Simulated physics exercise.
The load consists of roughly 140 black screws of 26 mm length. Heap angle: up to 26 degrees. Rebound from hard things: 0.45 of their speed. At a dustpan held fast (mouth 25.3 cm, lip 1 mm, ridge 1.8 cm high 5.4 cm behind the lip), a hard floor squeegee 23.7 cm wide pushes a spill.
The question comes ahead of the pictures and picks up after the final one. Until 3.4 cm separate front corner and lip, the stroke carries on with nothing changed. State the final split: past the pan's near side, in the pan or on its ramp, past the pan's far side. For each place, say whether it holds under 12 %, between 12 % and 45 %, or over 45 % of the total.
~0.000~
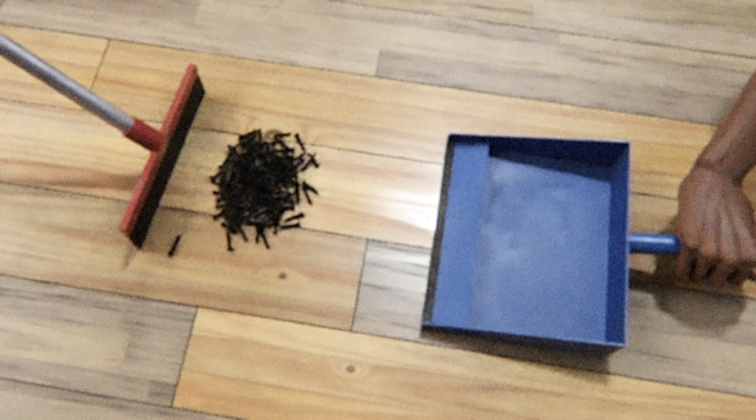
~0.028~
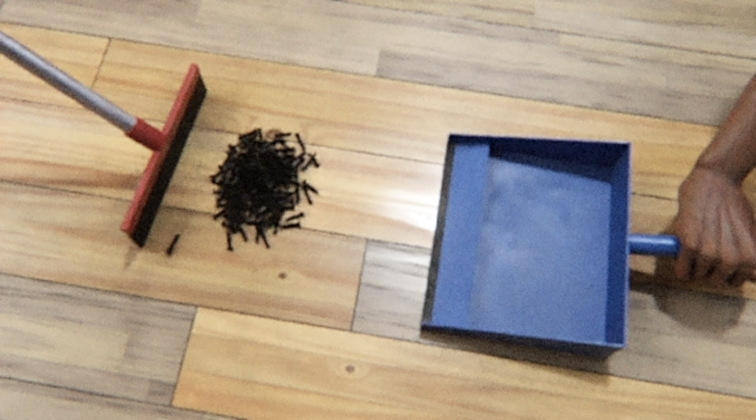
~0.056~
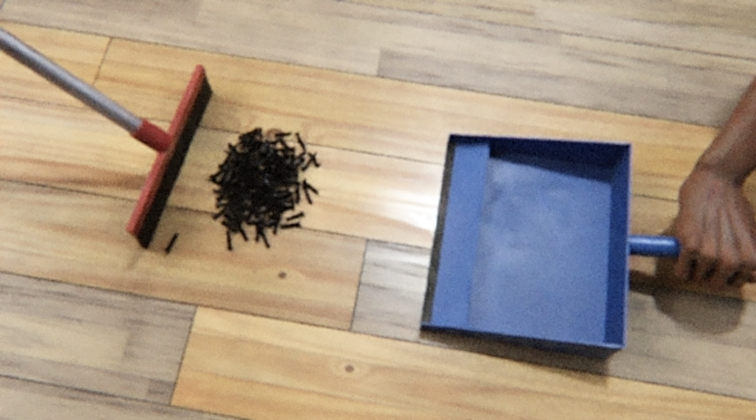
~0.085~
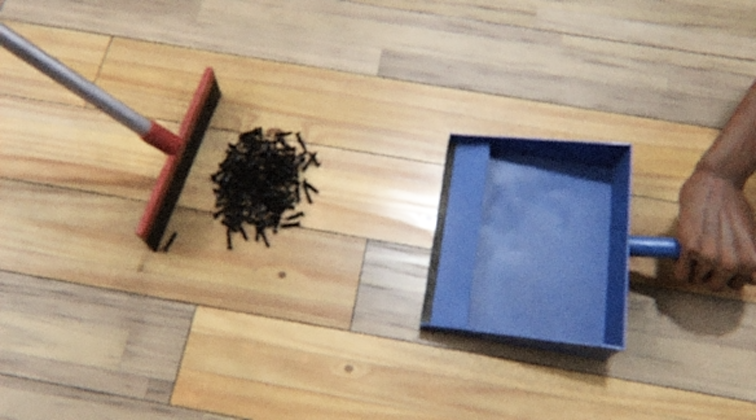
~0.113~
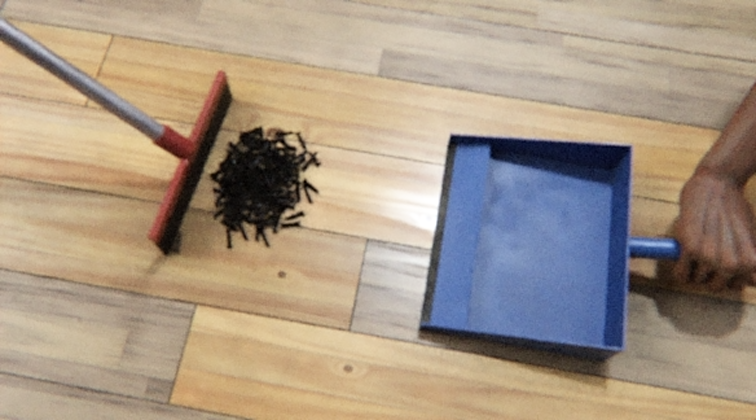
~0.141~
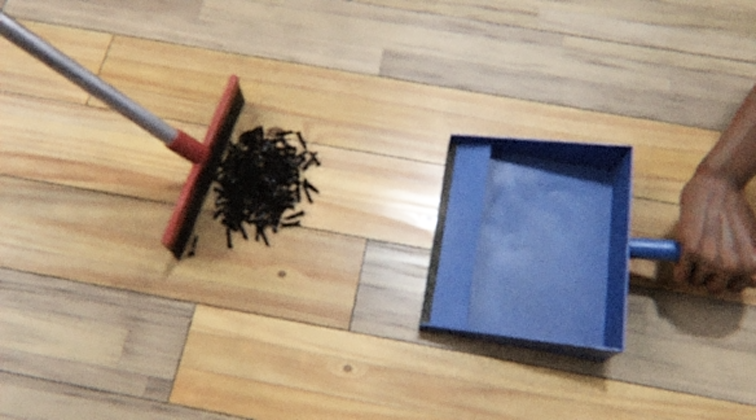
Near side: A tiny fraction; pan: A moderate fraction; far side: A tiny fraction.
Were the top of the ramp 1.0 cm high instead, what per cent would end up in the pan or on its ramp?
30 %.
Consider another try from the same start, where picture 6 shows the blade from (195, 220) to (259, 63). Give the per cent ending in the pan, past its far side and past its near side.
Final per cent - pan 25, far 20, near 0.
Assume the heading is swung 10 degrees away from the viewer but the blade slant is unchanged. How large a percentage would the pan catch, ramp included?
It comes to roughly 20 in a hundred.
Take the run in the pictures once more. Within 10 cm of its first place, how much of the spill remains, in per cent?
Near 0 per cent.
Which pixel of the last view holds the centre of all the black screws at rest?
In the last view, approximately (424, 240).
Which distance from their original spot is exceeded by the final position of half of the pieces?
Near 22 cm.
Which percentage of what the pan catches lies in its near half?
Estimate: Close to 60 %.
After 0.35 s, middle of the blade 17 cm from the lip; 0 % over the lip, far side 0 %, near side 0 %.
Then, at 0.49 s, middle of the blade 8 cm from the lip; 0 % over the lip, far side 0 %, near side 0 %.
Then, at 0.76 s, middle of the blade 5 cm from the lip; 25 % over the lip, far side 0 %, near side 0 %.
In the end, at 1.9 s, near side 0 %, pan 25 %, far side 0 %, in front of the lip or behind the blade 75 %.
